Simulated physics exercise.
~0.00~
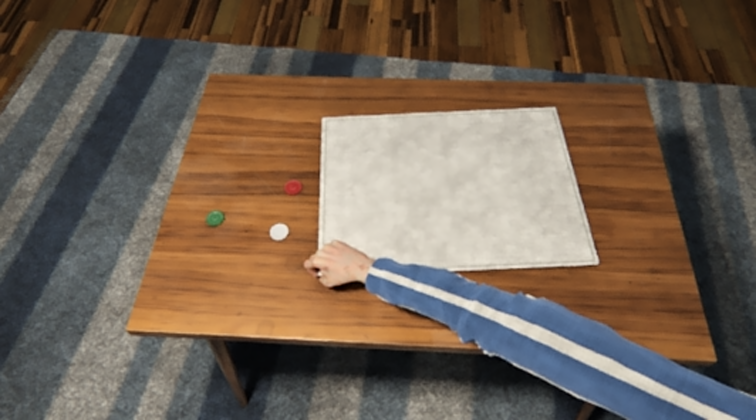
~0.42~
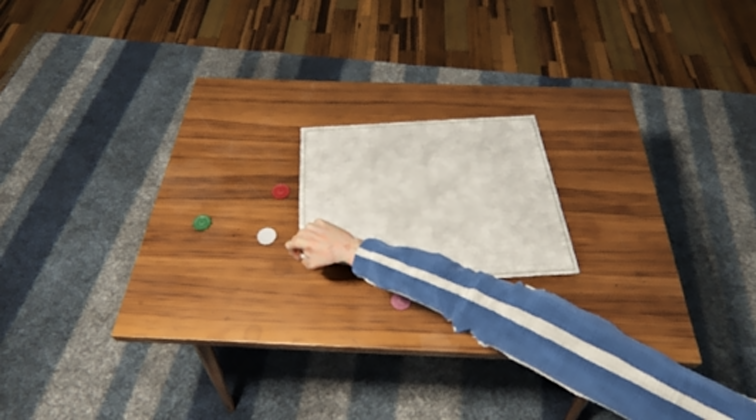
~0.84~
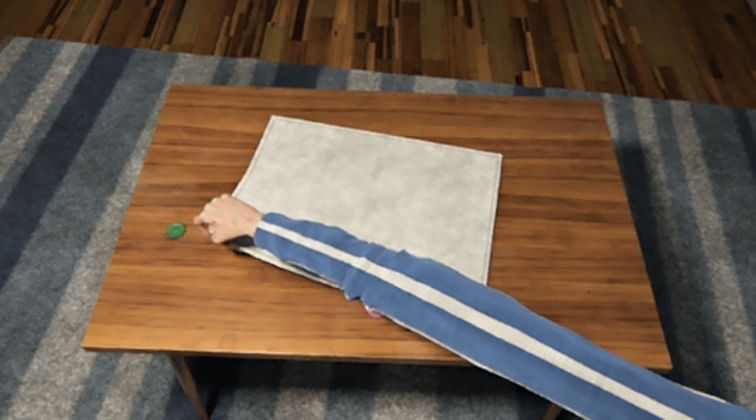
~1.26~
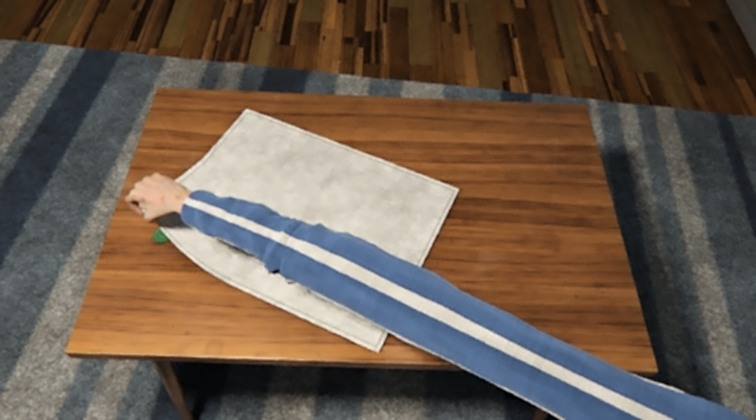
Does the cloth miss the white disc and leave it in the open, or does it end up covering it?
It ends up covering it. The cloth is drawn left across the white disc, which is hidden beneath it.
